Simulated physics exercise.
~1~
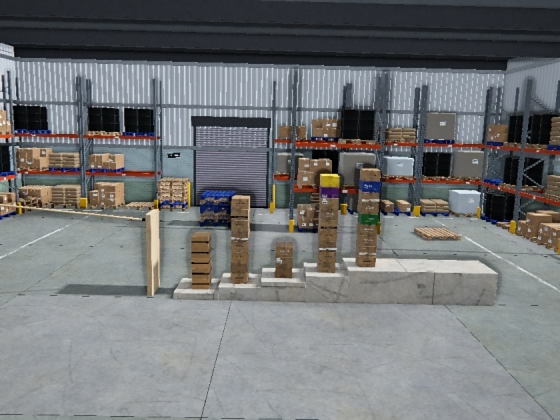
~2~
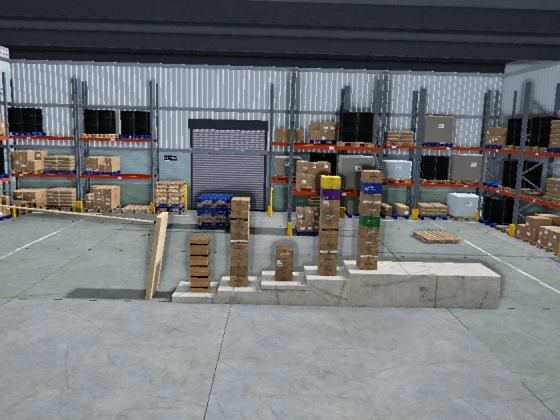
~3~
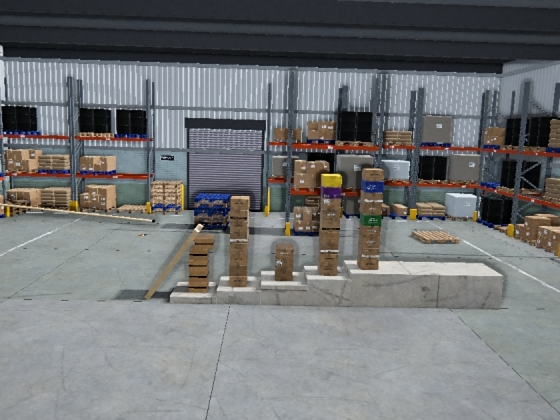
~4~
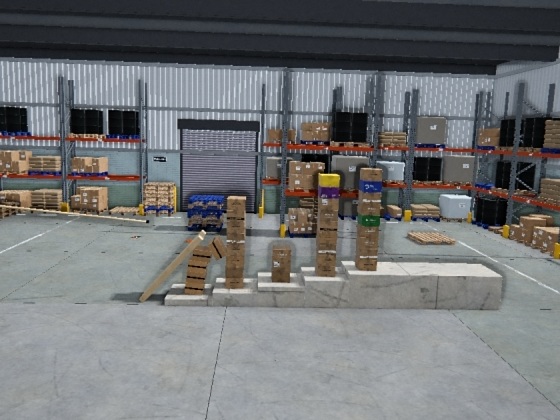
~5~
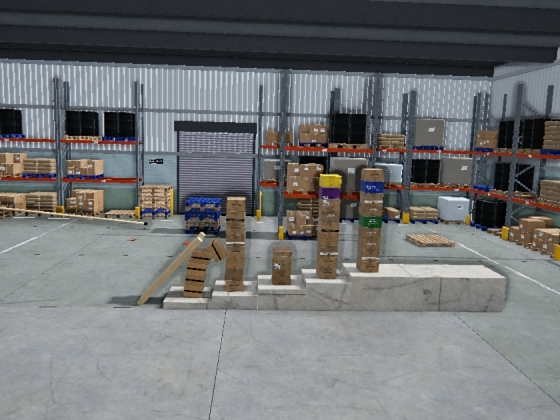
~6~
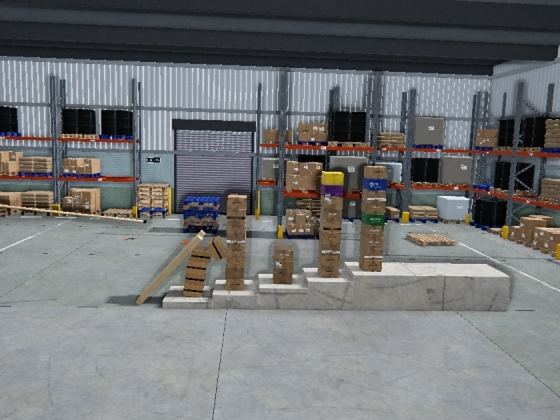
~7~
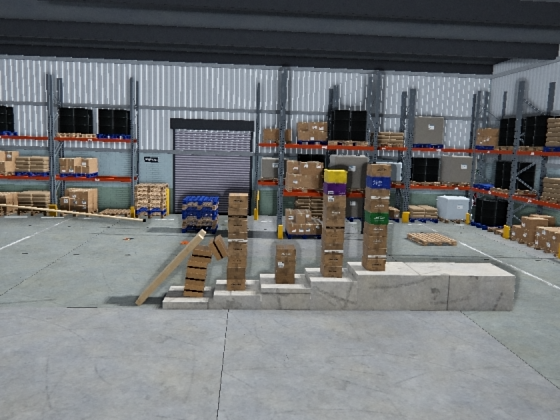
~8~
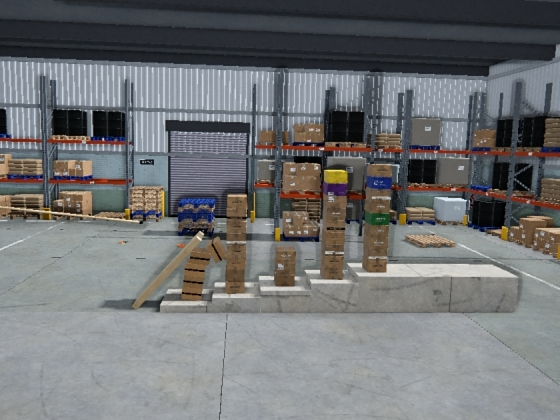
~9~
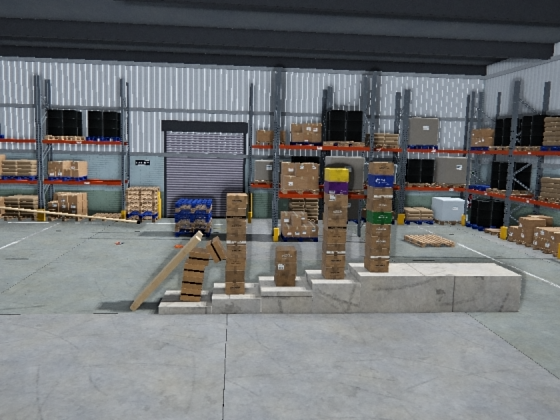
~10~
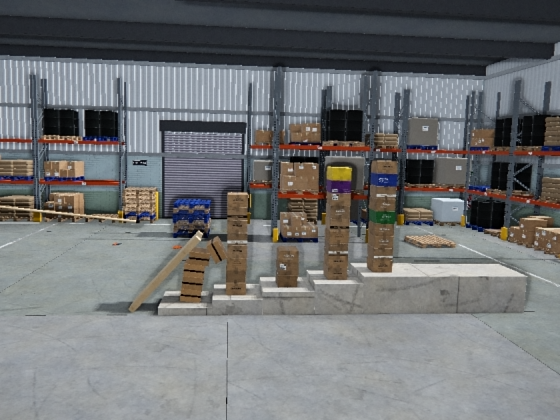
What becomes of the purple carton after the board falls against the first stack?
The purple carton stays up in its column, just below the yellow one, as the toppling only reaches the left end of the row.
Tall wooden board toppling right onto the nearest carton stack in a warehouse, leaving its upper boxes leaning while other columns stay standing.
